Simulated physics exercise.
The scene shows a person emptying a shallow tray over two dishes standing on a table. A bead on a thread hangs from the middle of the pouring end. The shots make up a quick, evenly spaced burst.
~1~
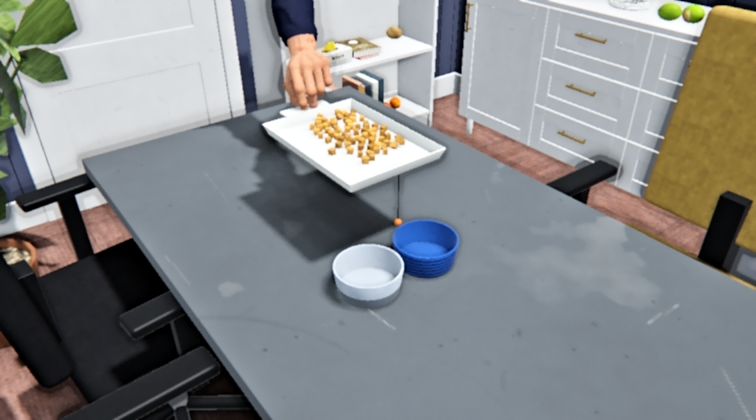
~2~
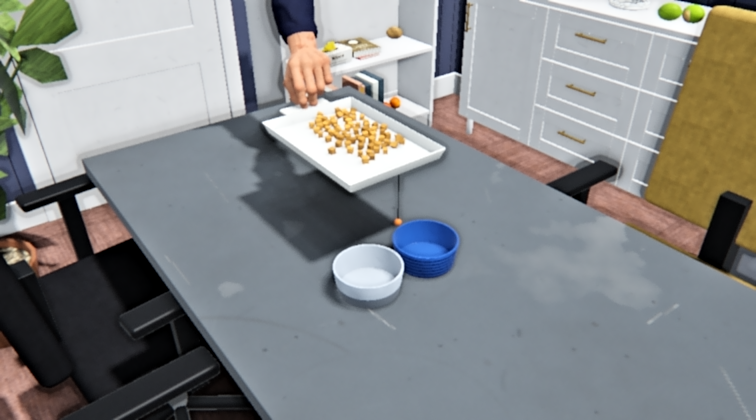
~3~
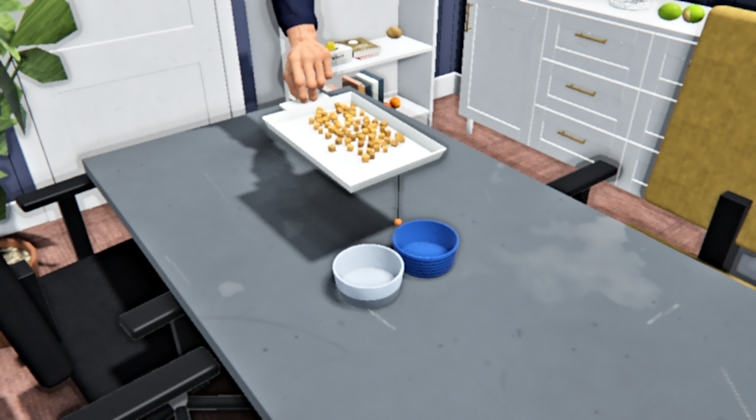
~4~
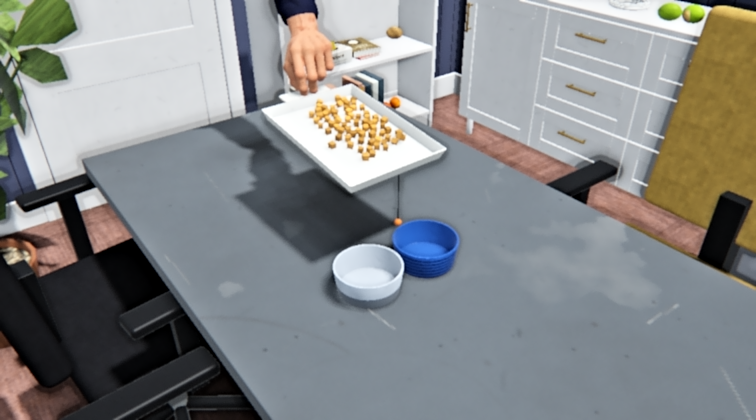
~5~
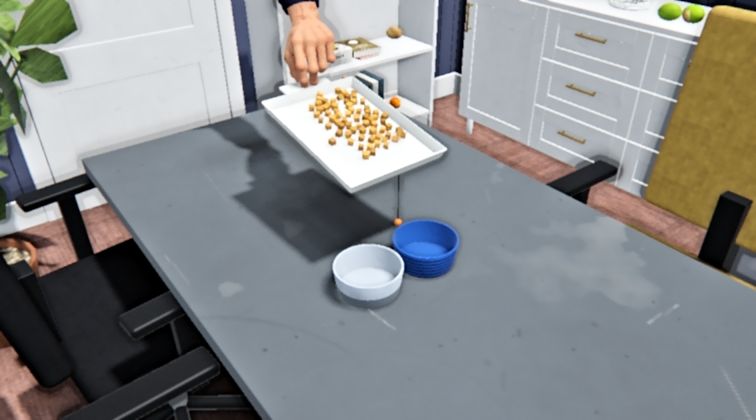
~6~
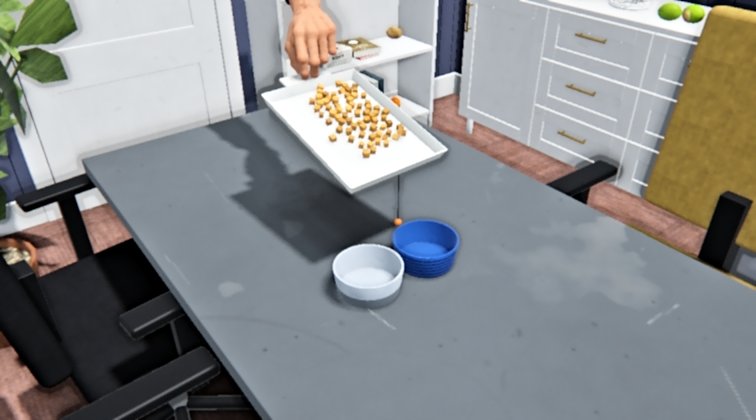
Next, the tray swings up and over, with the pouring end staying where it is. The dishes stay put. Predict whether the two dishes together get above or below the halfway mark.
Above.
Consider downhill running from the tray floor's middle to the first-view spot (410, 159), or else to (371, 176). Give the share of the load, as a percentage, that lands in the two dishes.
Lab note: Try 1 = 40 %, try 2 = 90 %.
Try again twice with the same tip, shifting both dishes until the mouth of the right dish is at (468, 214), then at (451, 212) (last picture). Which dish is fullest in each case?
It comes out as the dish further left in the first try and the dish further left in the second.
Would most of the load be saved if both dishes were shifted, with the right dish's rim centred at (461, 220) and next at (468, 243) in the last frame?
Try 1: In excess of half; try 2: Not up to half.
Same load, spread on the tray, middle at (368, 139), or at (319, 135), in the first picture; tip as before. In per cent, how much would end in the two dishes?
First case around 80 %, second case around 90 %.
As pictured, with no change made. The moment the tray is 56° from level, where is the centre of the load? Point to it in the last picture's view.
The middle of the pieces sits at roughly (398, 159).
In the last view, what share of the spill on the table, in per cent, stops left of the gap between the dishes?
Close to 0 in a hundred.
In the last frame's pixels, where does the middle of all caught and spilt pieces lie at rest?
About (419, 268).
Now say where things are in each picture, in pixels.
Corners of the pouring end (351, 181) and (440, 148), level; middle of the load (356, 132), croutons; left dish (390, 293); right dish (447, 263); bead on its thread (398, 222), in the first frame.
Corners of the pouring end (351, 181) and (440, 148), level; middle of the load (356, 131), in the second frame.
Corners of the pouring end (351, 182) and (440, 148), tipped barely, level across its low end; middle of the load (356, 128), in the third frame.
Corners of the pouring end (352, 182) and (440, 148), tipped a little, level across its low end; middle of the load (356, 123), in the fourth frame.
Corners of the pouring end (352, 183) and (441, 148), tipped a little, level across its low end; middle of the load (357, 118), in the fifth frame.
Corners of the pouring end (353, 184) and (441, 148), tipped a little, level across its low end; middle of the load (357, 114); left dish (390, 293); right dish (447, 263), in the sixth frame.
Just after the last frame, tray tipped steeply; almost all on the tray; about a tenth in the air.
A moment on, tray tipped right over; the larger part on the tray; about a tenth in the left dish; just a few in the right dish; just a few outside both; about a tenth in the air.
Further on, tray tipped past a quarter turn; roughly half in the left dish; roughly a third in the right dish; roughly a quarter outside both.
When it is over, tray tipped past a quarter turn; roughly half in the left dish; roughly a third in the right dish; roughly a quarter outside both.
